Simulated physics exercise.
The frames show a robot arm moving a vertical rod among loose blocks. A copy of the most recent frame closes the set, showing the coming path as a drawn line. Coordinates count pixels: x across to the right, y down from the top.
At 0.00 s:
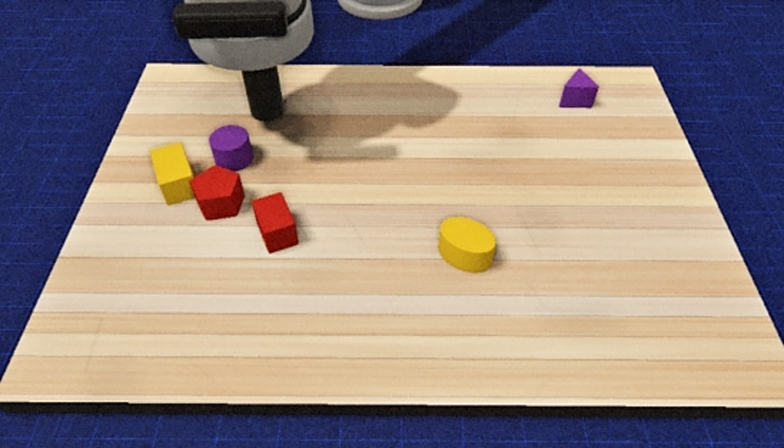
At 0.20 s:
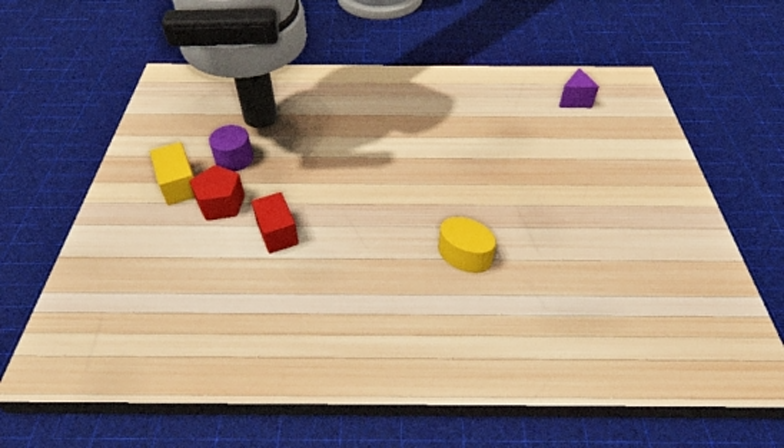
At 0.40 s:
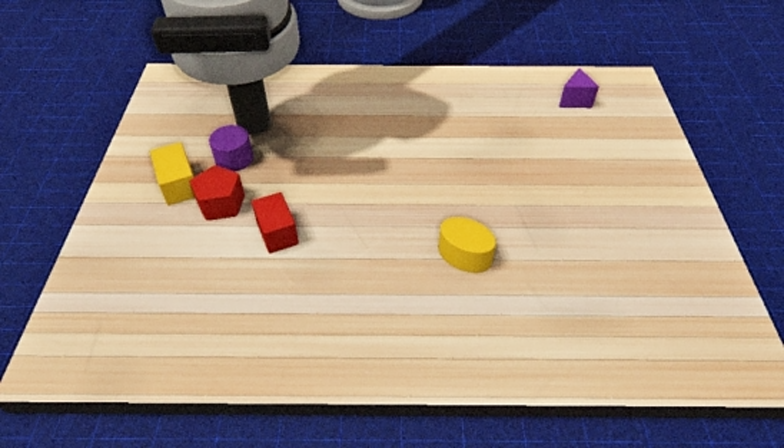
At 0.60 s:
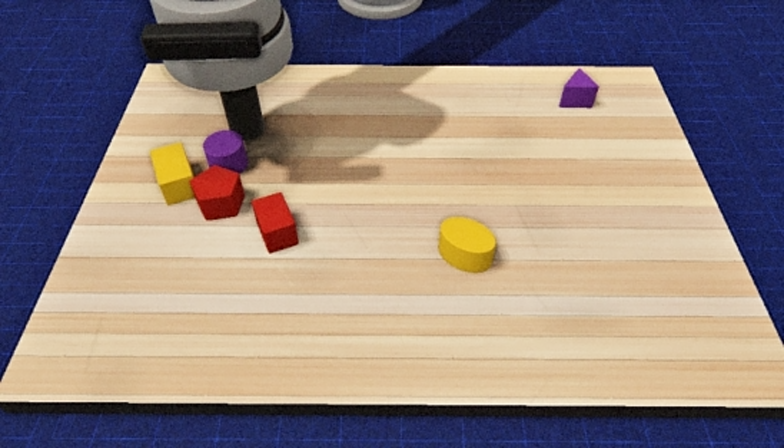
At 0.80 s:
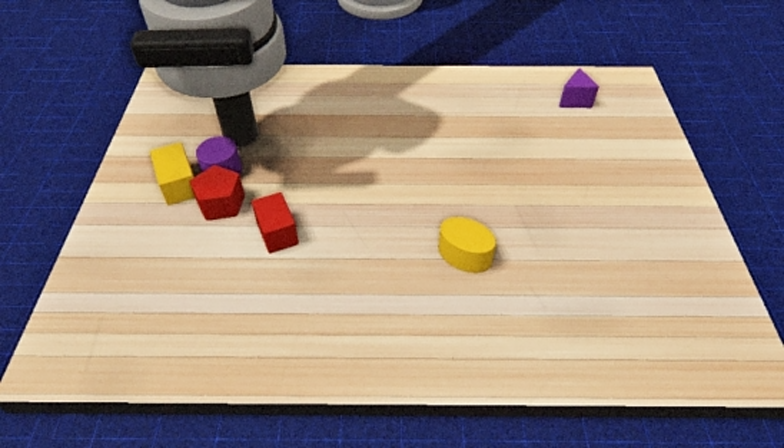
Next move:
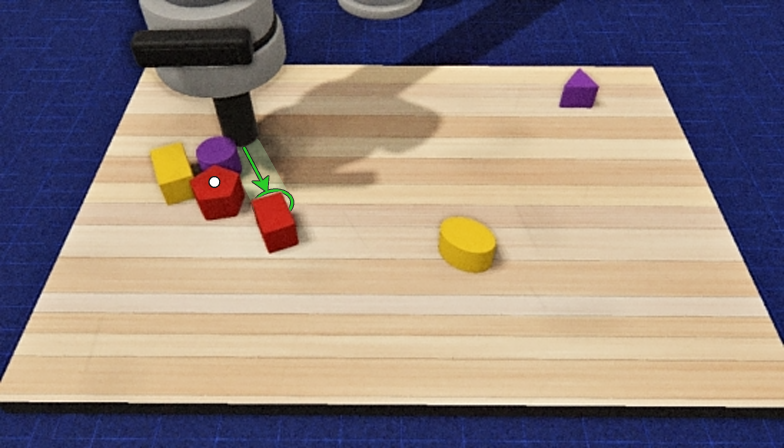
The clip shows a robot arm lowering its black rod slightly left and toward a purple disc among scattered red, yellow and purple blocks on a wooden board, then nudging the disc a short way toward the neighbouring red pentagon.
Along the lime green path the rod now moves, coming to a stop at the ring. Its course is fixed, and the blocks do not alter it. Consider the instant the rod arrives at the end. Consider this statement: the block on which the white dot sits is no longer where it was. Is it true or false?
True
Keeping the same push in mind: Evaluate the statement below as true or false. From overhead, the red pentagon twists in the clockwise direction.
Verdict: False.
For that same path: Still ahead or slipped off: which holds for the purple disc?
Beside or behind, I predict.
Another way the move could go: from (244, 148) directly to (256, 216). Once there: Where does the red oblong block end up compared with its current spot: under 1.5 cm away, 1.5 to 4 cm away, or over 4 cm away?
The displacement of the red oblong block is below 1.5 cm.
Drawn move, in a line from (244, 148) to (273, 204); the dot is on the red pentagon.
The first path, step by step. Halfway along, rod (256, 163); red pentagon (207, 189), turned 30° anticlockwise; purple disc (212, 159).
At the end, rod (271, 192); yellow oblong block still; red pentagon (207, 189), turned 30° anticlockwise; purple disc (212, 159); red oblong block (273, 214).
